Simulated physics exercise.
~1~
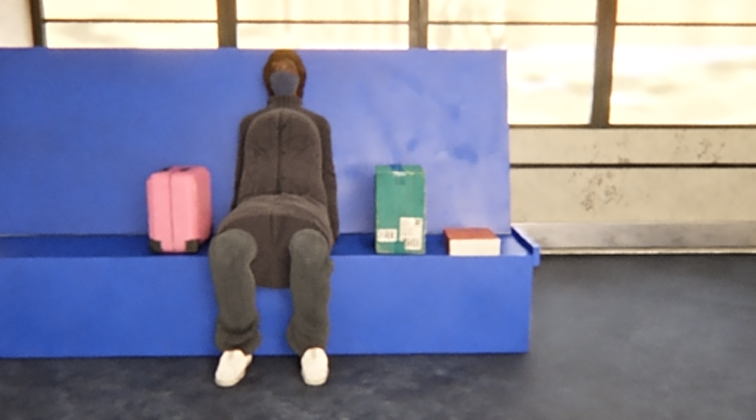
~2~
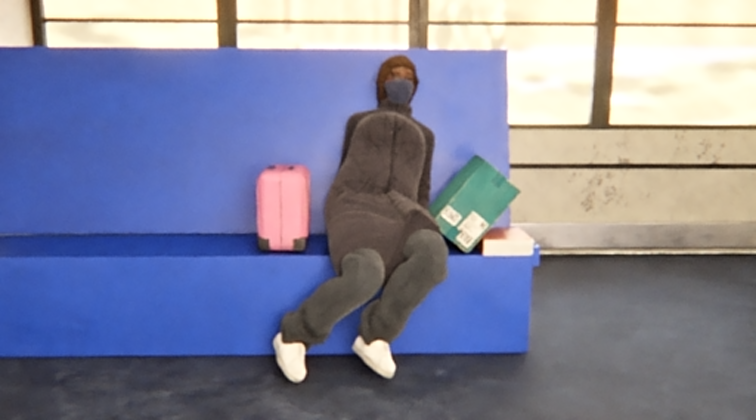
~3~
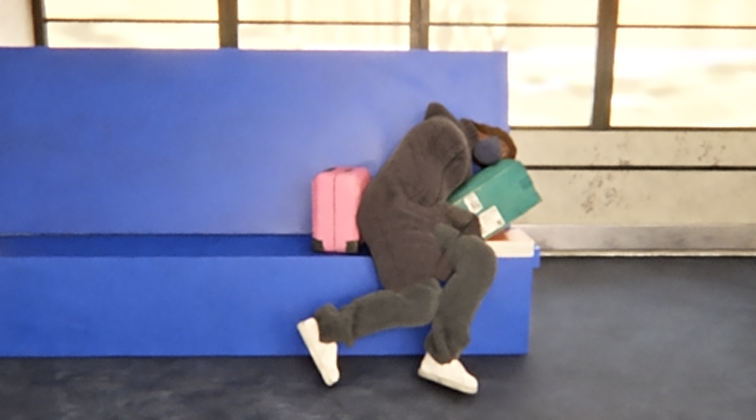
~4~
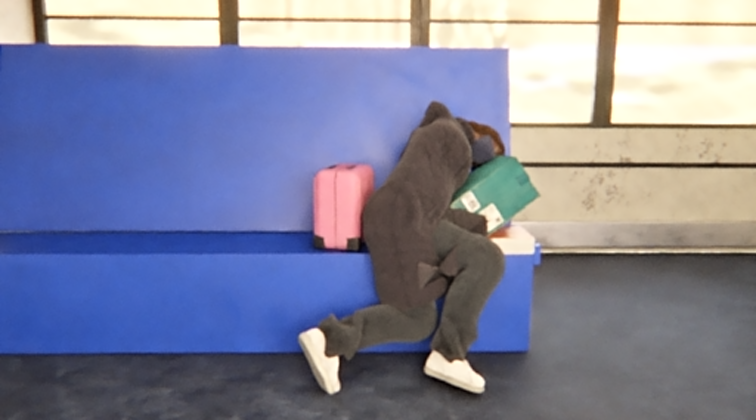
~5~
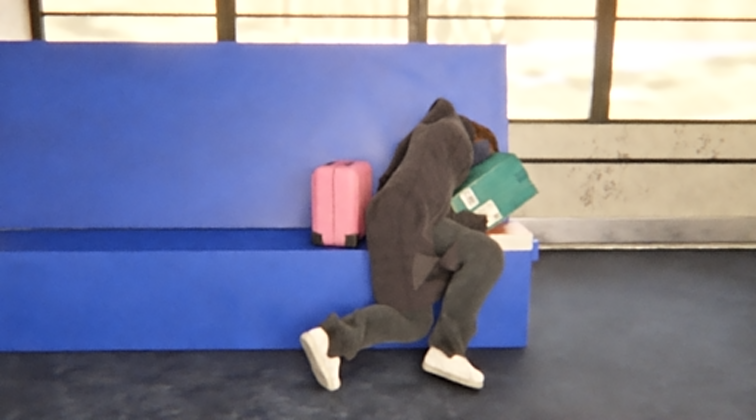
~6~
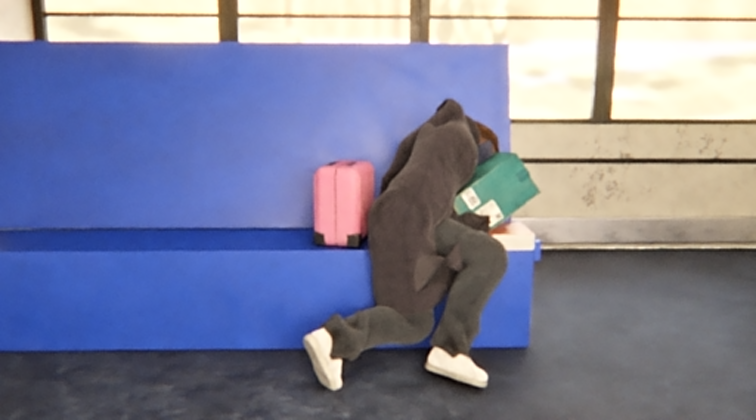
Masked passenger on a blue bench sliding right with pink case and teal pack, then slumping over the leaning pack and staying there.
